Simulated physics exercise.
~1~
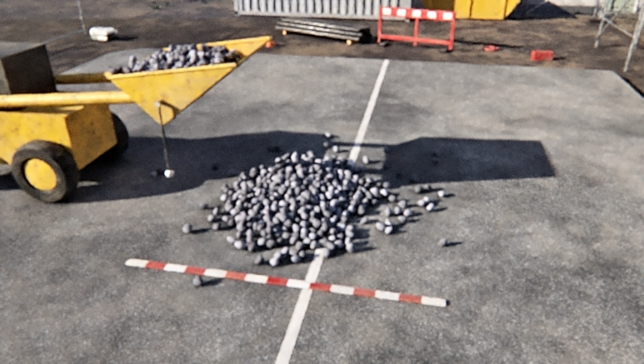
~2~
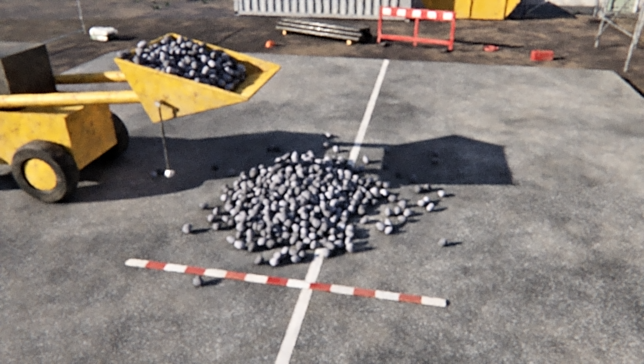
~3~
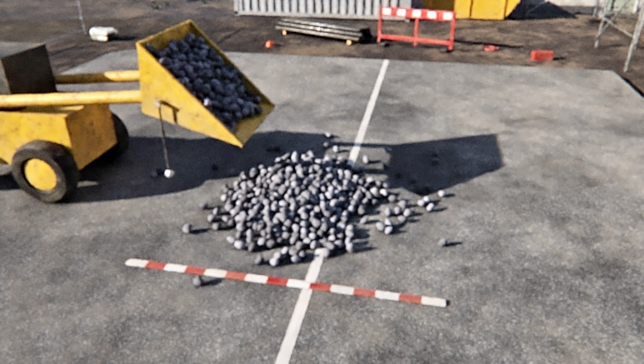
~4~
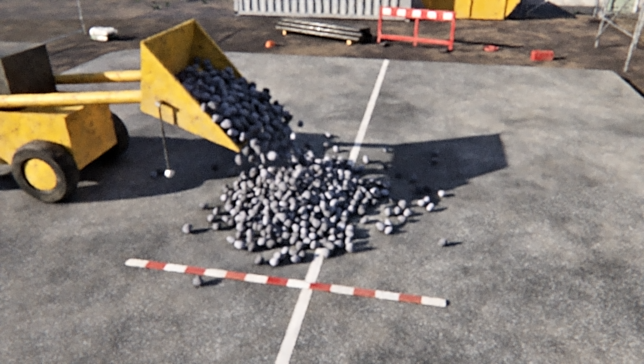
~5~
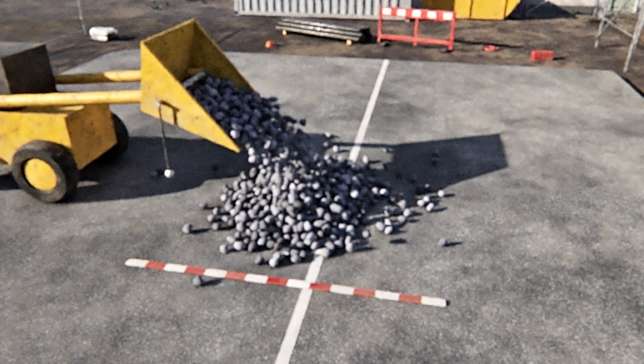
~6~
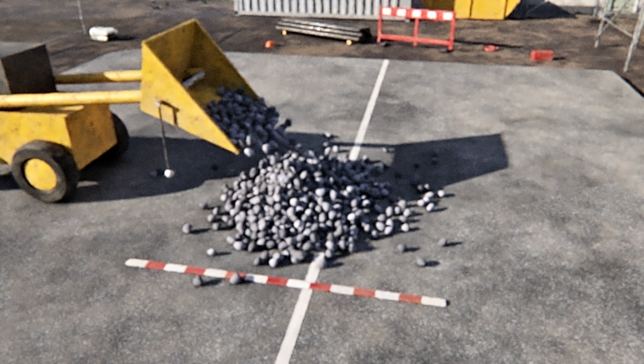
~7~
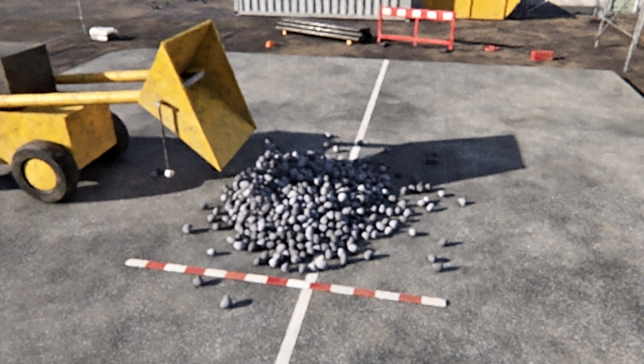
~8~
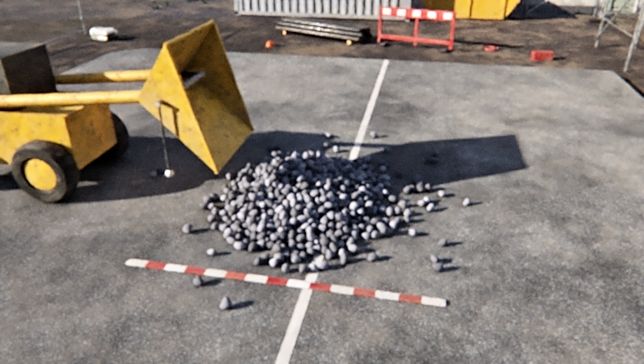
A yellow loader's bucket full of round grey stones tipped steadily forward and down, spilling its load onto a loose pile already lying across the white line, until the bucket hung empty and the heap was larger, with a few stones scattered around it.
